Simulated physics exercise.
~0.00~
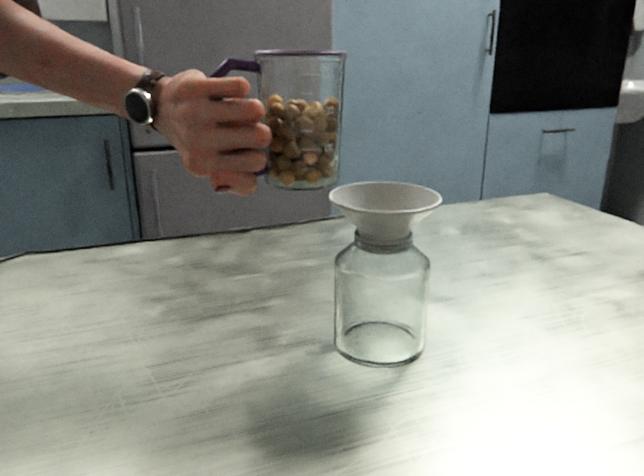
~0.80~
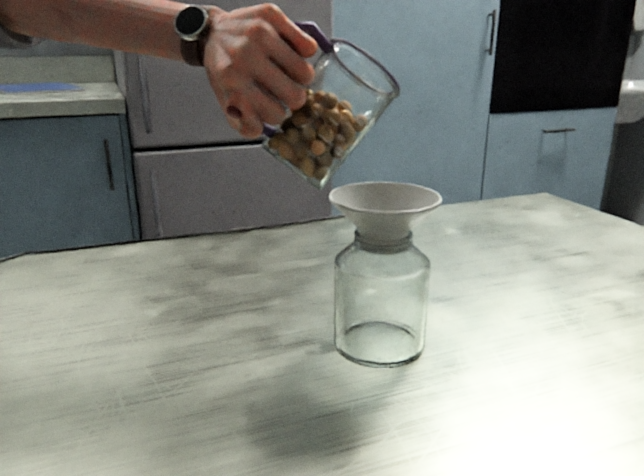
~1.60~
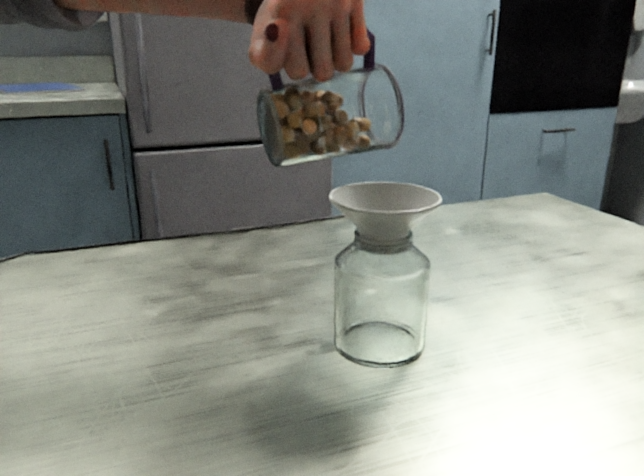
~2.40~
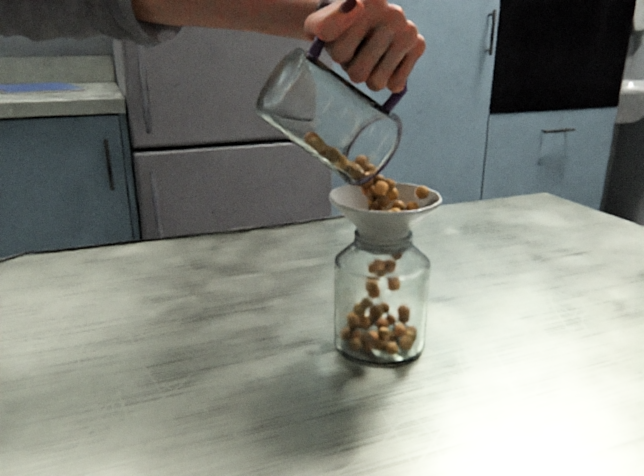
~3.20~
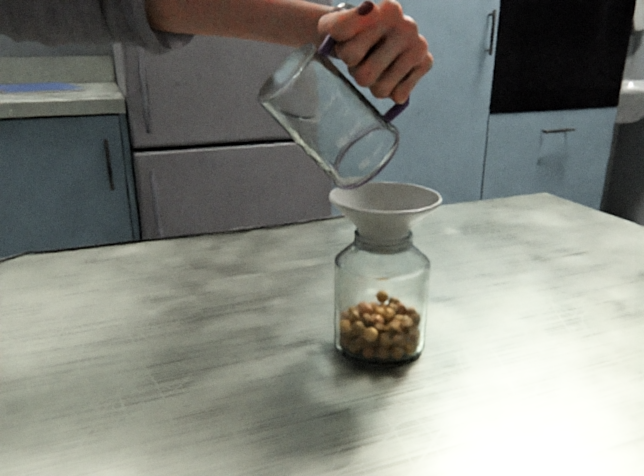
The video shows a hand holding a clear cup of small round wooden beads above a glass jar with a white funnel, tipping it steadily until the beads pour through the funnel, leaving the cup empty and the beads settled in the jar.
